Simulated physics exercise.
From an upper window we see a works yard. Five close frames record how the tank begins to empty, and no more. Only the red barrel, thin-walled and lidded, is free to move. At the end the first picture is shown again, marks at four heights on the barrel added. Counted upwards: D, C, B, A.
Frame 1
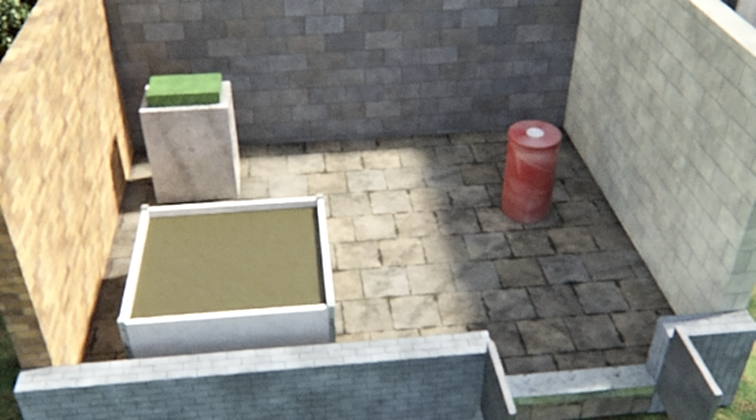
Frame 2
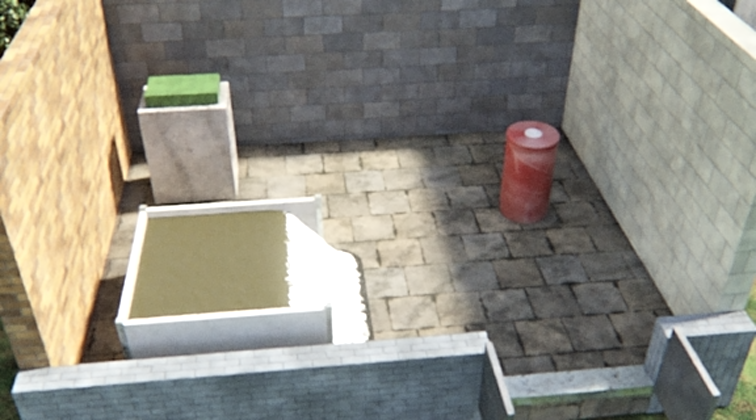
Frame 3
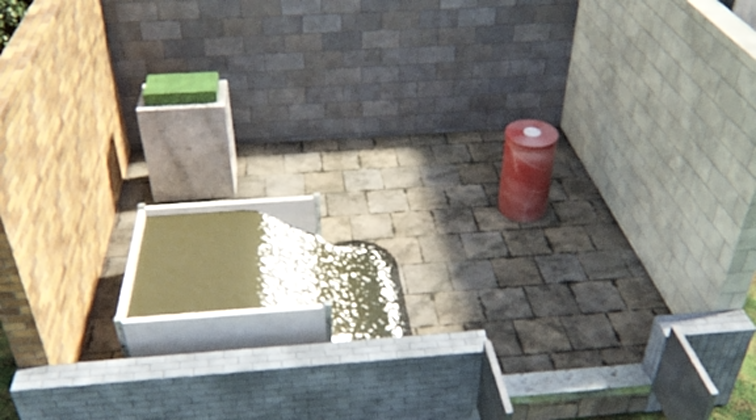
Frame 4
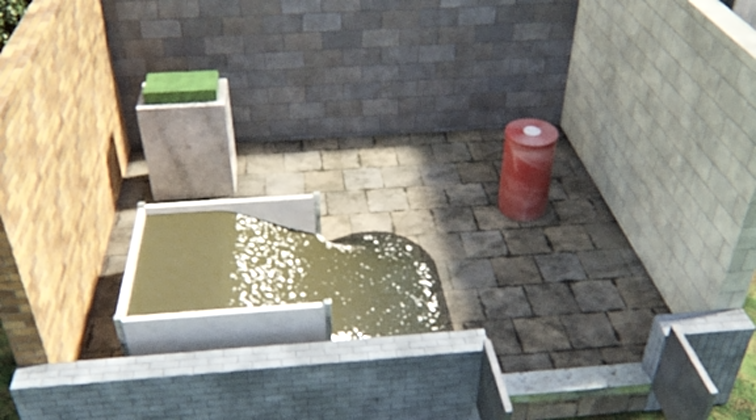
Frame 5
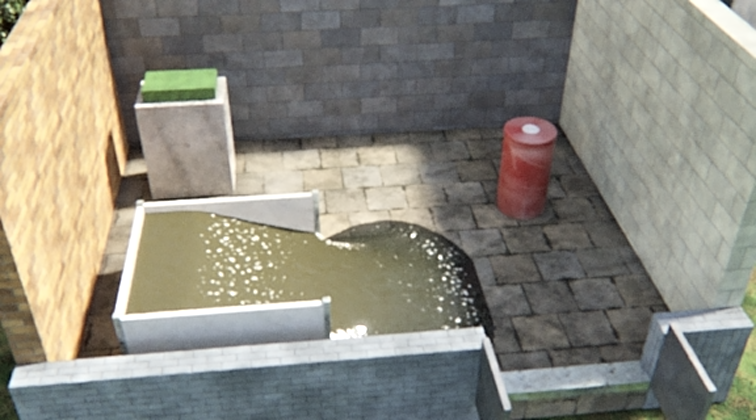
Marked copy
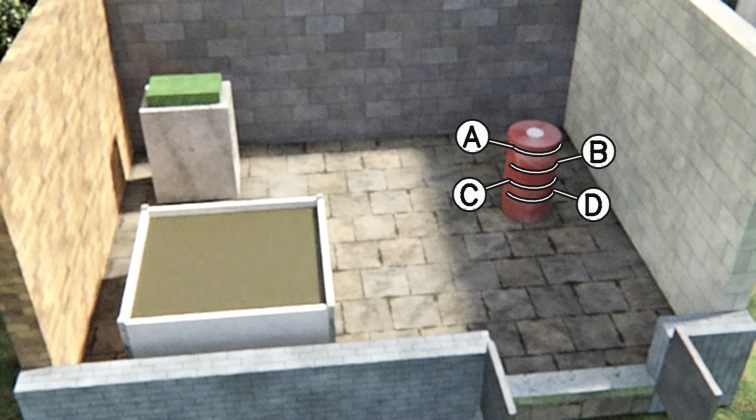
In a walled works yard seen from above, a square tank full of murky, olive-brown water stands at the left, with a red barrel on the paving to the right. The tank's right side opens and water pours out in a glittering surge, then spreads rightward across the stones while the barrel stays upright.
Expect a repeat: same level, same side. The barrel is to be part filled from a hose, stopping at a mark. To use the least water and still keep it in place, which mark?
Go for D.
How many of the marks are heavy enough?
All four.
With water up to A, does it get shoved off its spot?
No, that is safe.
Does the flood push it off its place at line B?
No.
On the marked copy, A at (541, 154); B at (539, 172); C at (537, 188); D at (535, 201); from the bottom up D, C, B, A.
Choosing A, it does not move.
Choosing B, it does not move.
Choosing C, it does not move.
Choosing D, it does not move.
